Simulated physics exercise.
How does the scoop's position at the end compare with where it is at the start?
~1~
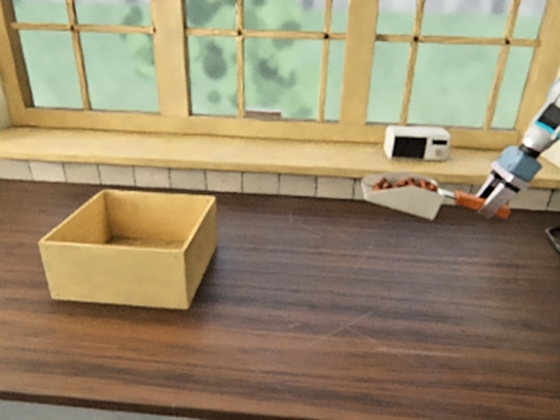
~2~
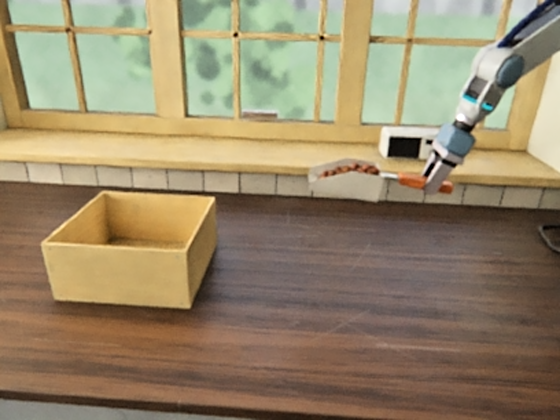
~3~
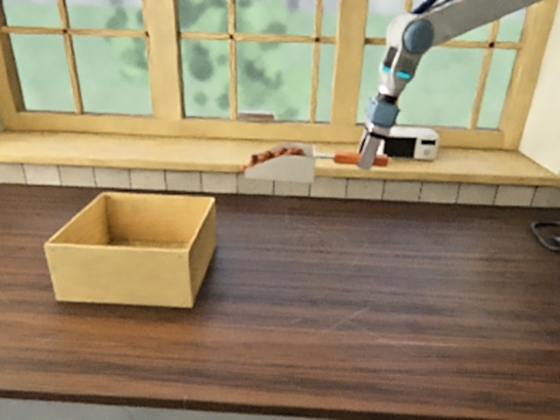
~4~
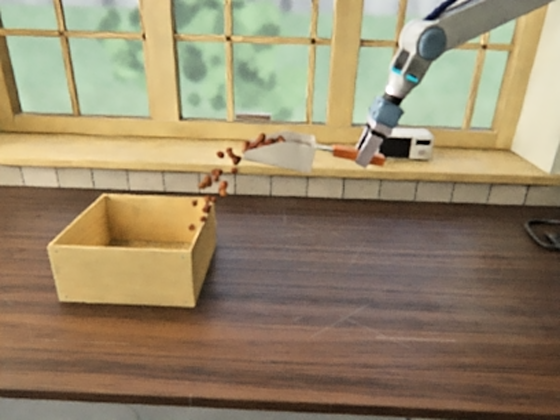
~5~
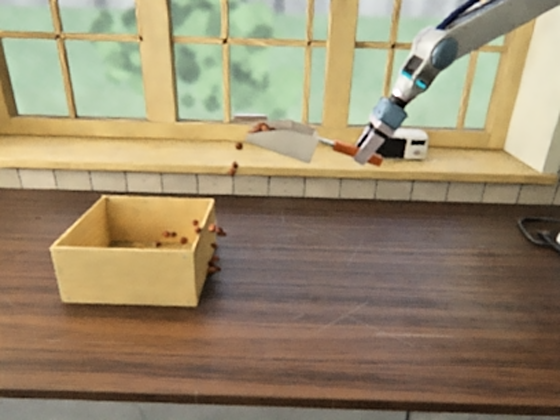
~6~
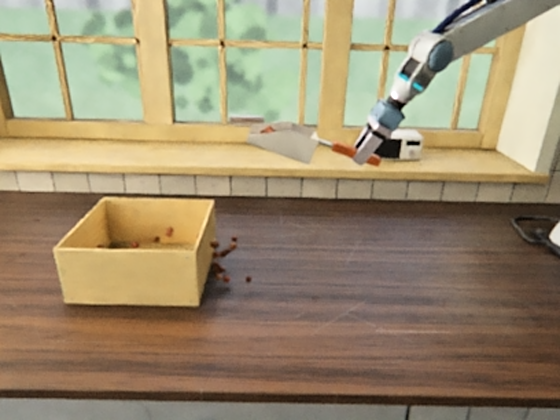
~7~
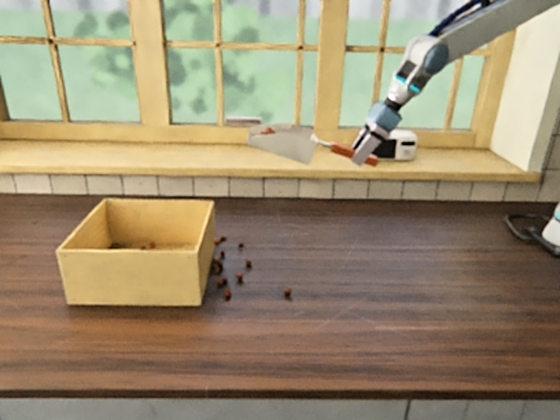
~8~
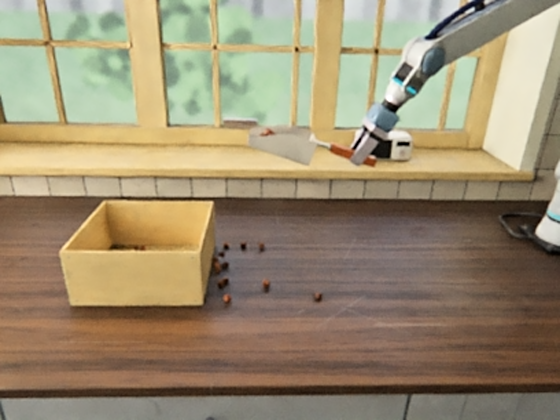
It begins low on the right side, and by the end it is farther left and higher up, held in front of the window but still to the right of the box.
